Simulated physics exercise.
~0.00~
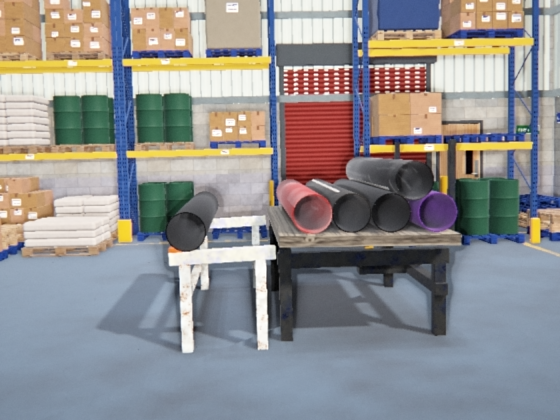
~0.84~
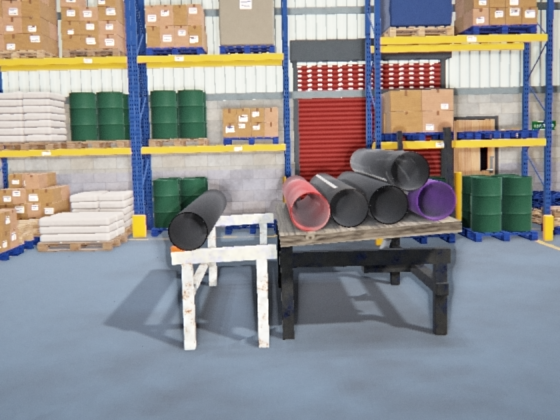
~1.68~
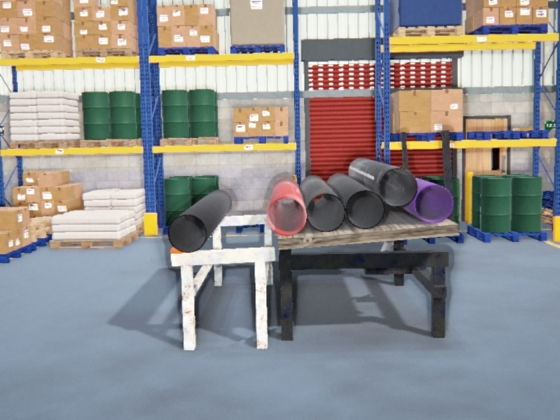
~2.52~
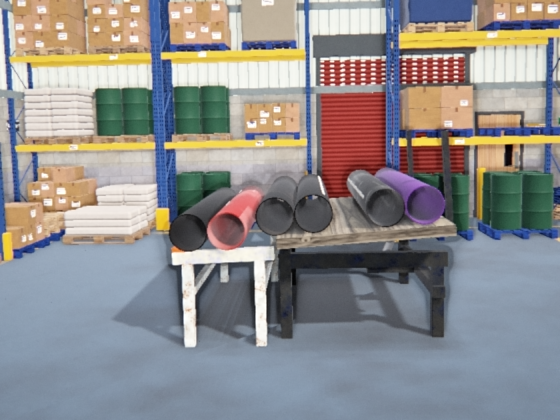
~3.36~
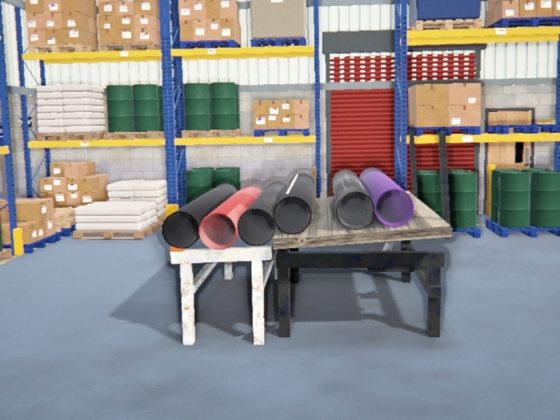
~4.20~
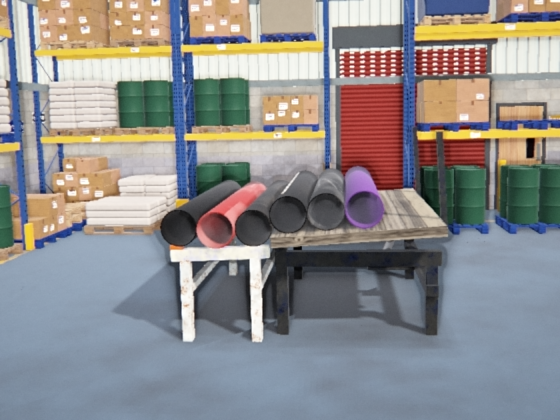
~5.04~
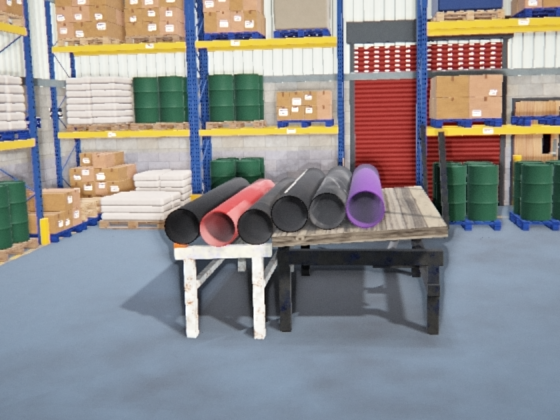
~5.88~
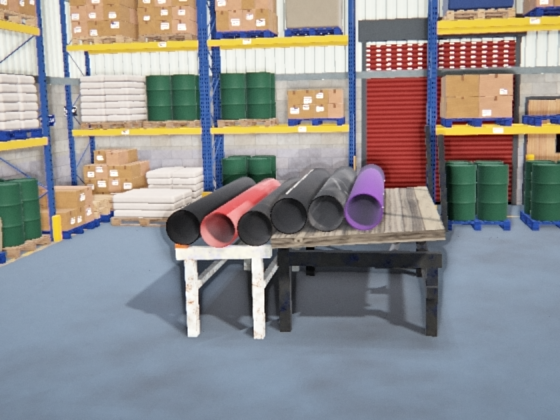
A wooden table in a warehouse held a pile of plastic pipes that rolled left towards a lower white stand, the red one crossing onto it beside a black pipe, while the purple one rolled after them and stopped still on the table.
